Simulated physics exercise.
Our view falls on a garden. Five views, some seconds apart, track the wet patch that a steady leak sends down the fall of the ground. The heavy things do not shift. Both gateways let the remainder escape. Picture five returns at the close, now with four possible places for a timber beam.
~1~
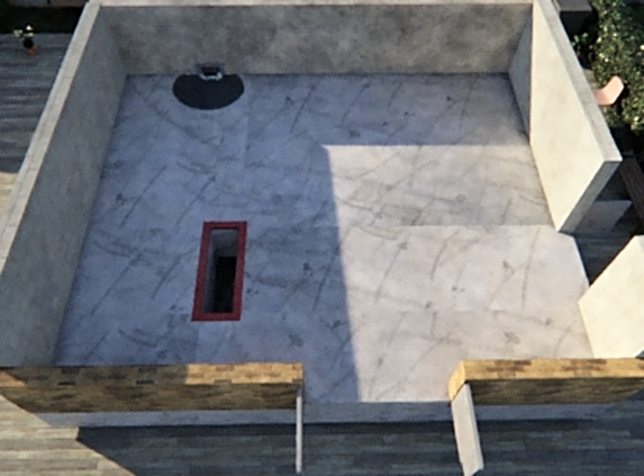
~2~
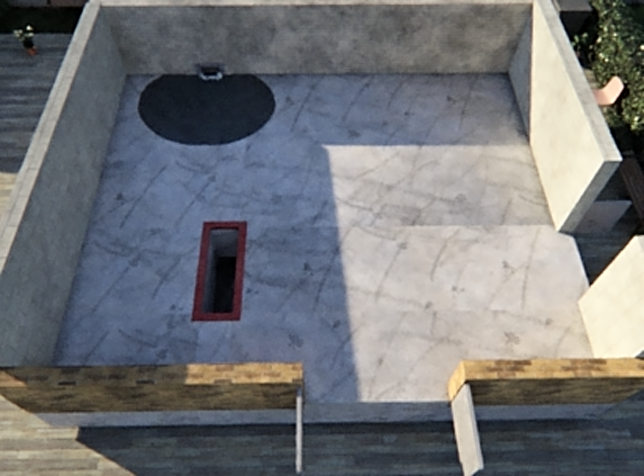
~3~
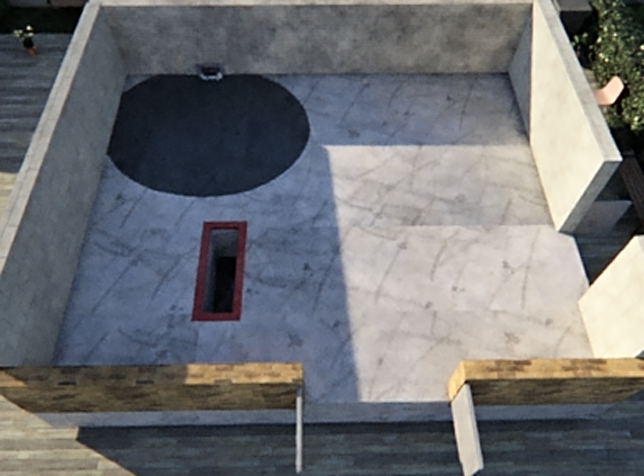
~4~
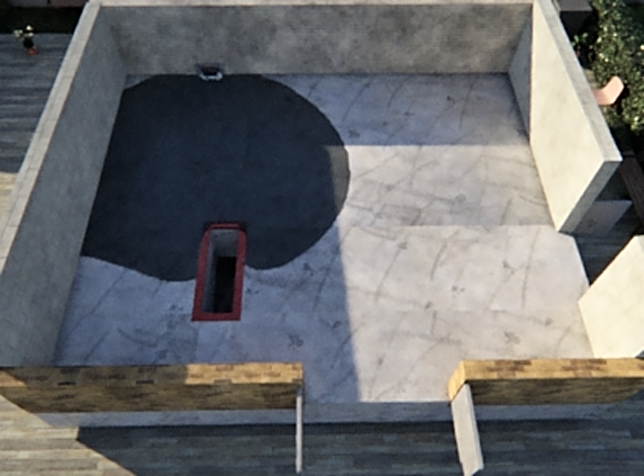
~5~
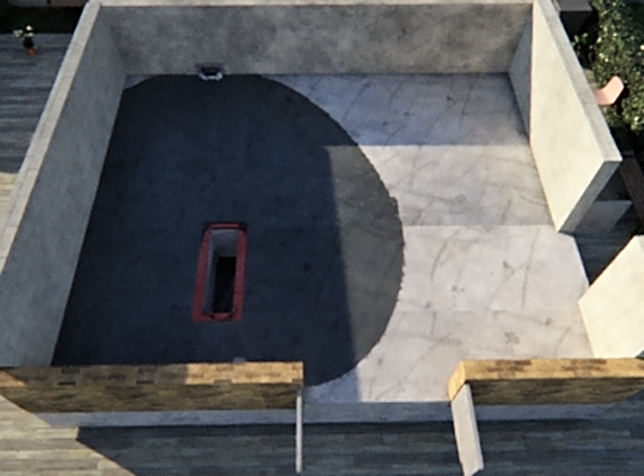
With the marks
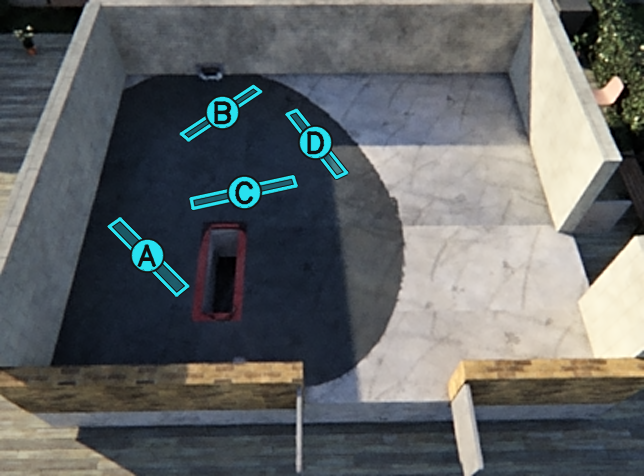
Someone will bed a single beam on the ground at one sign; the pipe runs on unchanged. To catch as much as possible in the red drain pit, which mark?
Take A.
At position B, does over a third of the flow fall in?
No, it does not.
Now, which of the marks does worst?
That is position C.
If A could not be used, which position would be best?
Position D.
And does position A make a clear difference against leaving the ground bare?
Yes.
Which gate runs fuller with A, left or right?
The left one.
On the marked copy, A from (114, 222) to (182, 290); B from (184, 136) to (256, 89); C from (192, 203) to (294, 181); D from (291, 112) to (341, 175).
With A, about 51 % of the stream runs into the red drain pit, about 44 % out by the gates.
With B, about 19 % of the stream runs into the red drain pit, about 76 % out by the gates.
With C, about 11 % of the stream runs into the red drain pit, about 86 % out by the gates.
With D, about 32 % of the stream runs into the red drain pit, about 63 % out by the gates.
